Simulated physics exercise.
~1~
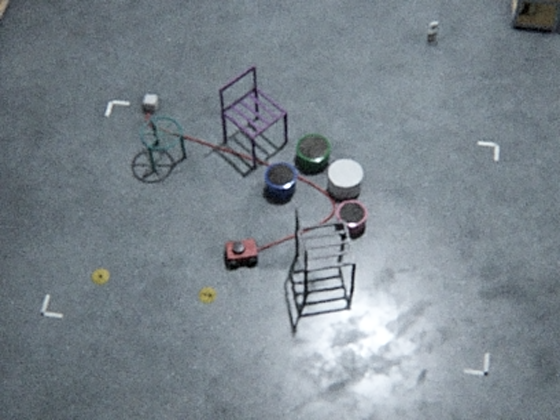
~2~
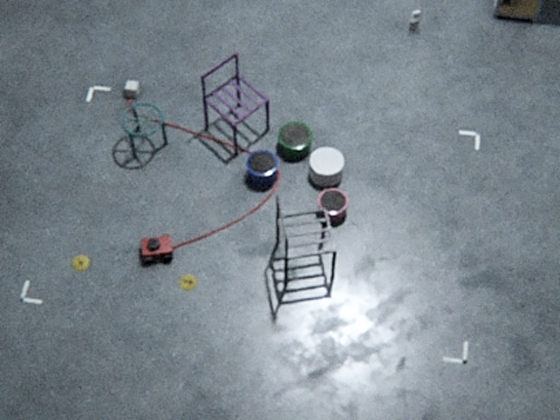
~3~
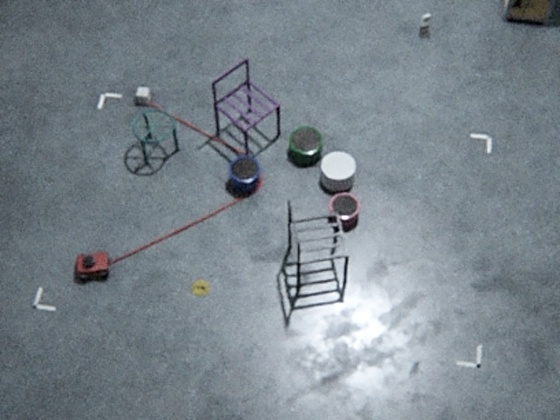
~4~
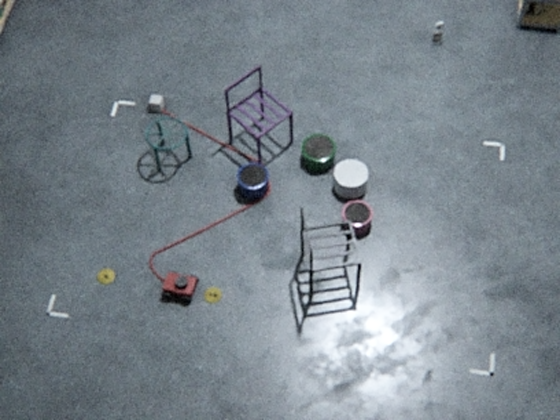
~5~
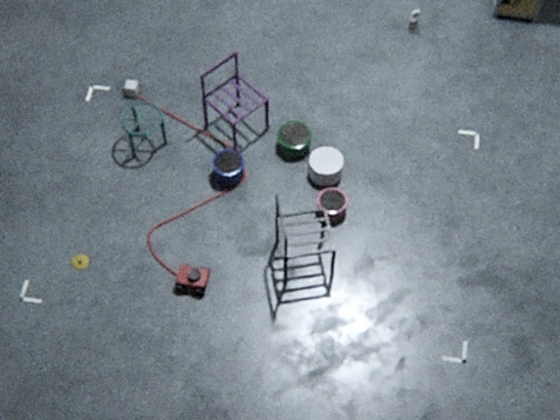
A red cart trailing a lead drives left, shifting the blue pot, then returns right and stops.
